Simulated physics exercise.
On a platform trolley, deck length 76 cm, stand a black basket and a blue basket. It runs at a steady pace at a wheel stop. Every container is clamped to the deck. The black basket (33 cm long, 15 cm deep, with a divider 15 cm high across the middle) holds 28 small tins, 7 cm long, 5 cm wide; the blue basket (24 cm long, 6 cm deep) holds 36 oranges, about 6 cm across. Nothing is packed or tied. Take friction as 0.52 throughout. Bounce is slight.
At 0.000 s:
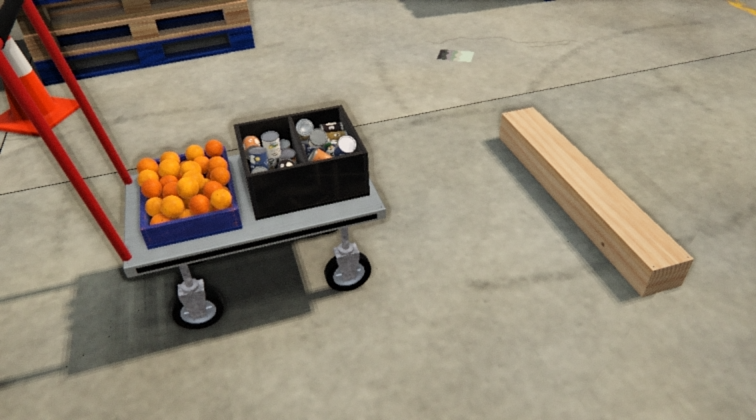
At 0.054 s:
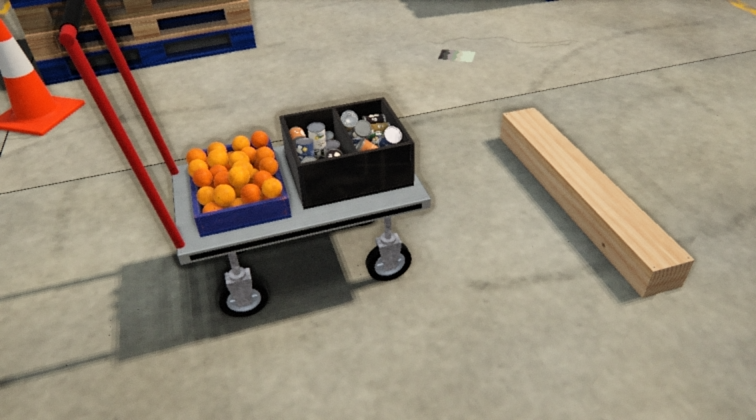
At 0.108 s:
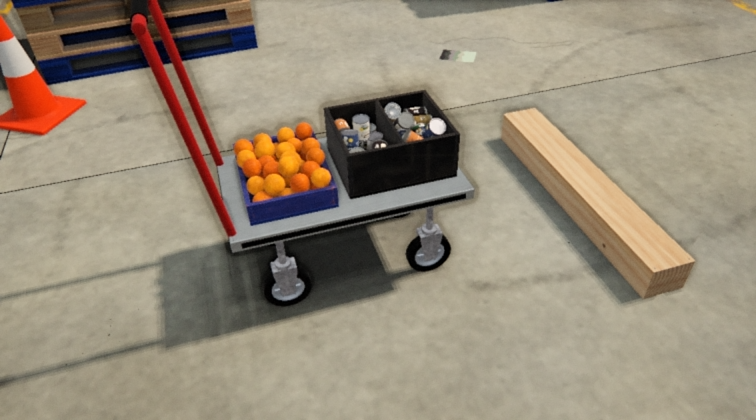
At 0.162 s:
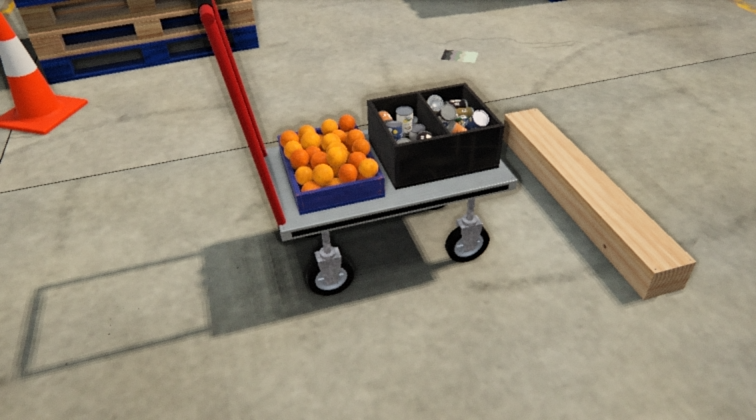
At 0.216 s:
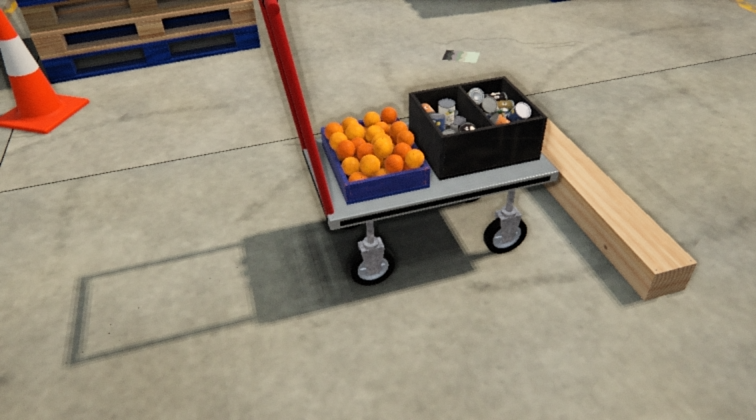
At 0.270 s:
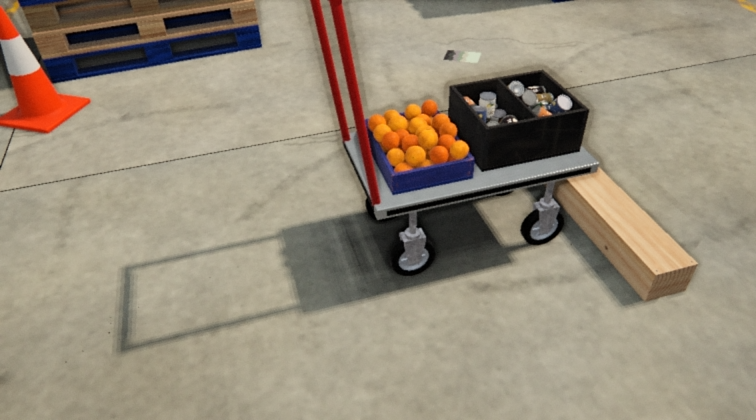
A flat trolley with a red handle, carrying a blue basket of oranges and a divided black basket of small tins, rolled steadily rightward across a concrete floor, drawing closer to a long wooden beam.
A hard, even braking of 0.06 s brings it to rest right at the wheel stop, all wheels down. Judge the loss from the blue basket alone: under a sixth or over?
More than one in six of the oranges leave the blue basket.
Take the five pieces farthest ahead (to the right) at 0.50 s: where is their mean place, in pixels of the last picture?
At about (575, 103).
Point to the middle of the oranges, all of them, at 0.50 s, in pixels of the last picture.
At about (460, 127).
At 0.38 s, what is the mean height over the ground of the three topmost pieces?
Some 56 cm up.
After 0.28 s, it begins to slow.
After 0.38 s, 0 of 28 out of the black basket and 6 of 36 out of the blue basket.
After 0.50 s, 0 of 28 out of the black basket and 8 of 36 out of the blue basket.
After 0.73 s, 0 of 28 out of the black basket and 10 of 36 out of the blue basket.
Outcome (at 1.23 s), 0 of 28 out of the black basket and 10 of 36 out of the blue basket. Asked share, 10 of 36, 28 per cent.
